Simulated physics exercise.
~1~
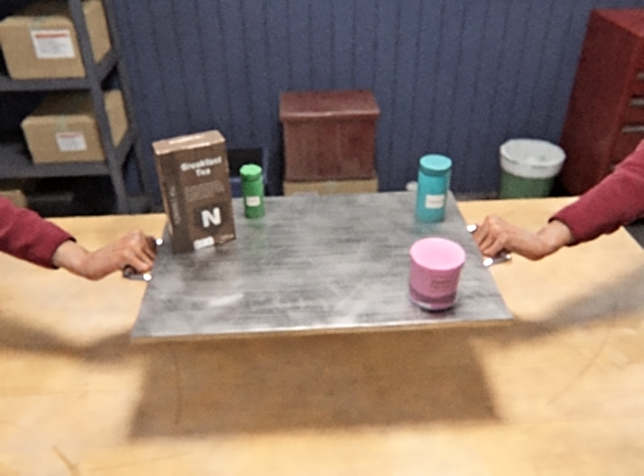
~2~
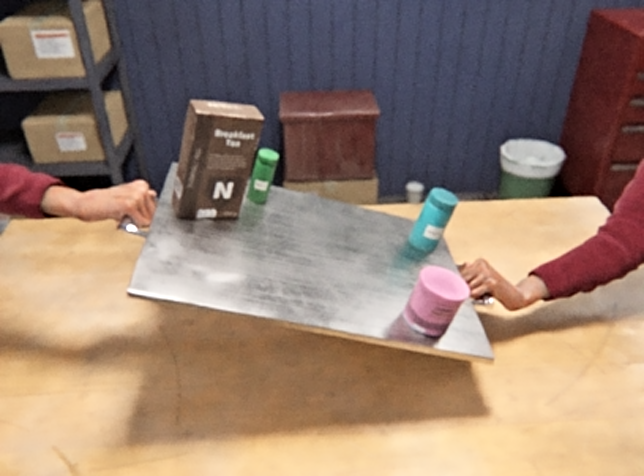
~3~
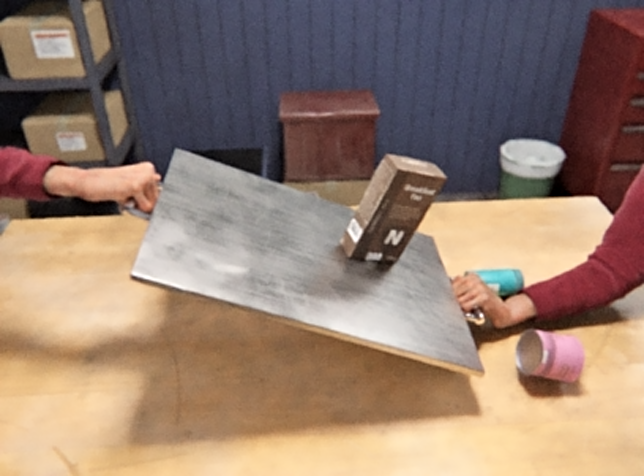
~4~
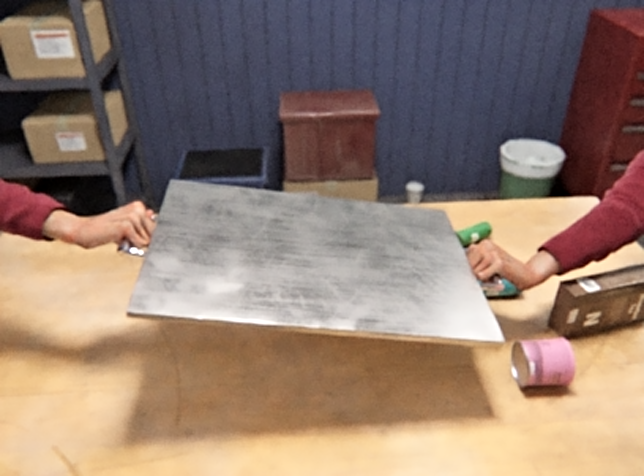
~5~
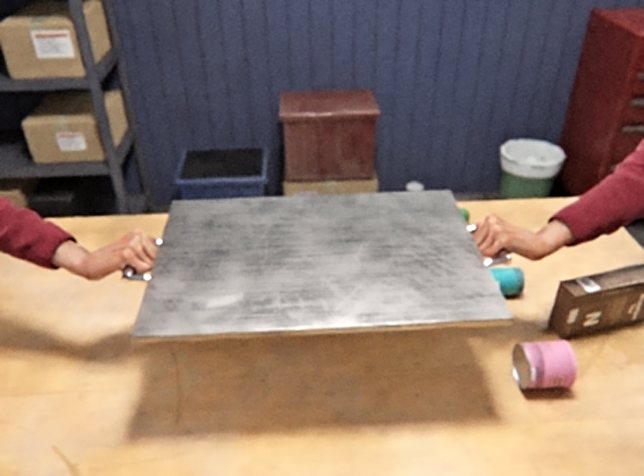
A gray board held by two hands tipped down to the right, and the pink tin, turquoise jar, green shaker and brown packet all went off onto the table before the hands leveled it again, leaving it empty with the items lying beyond its right side.
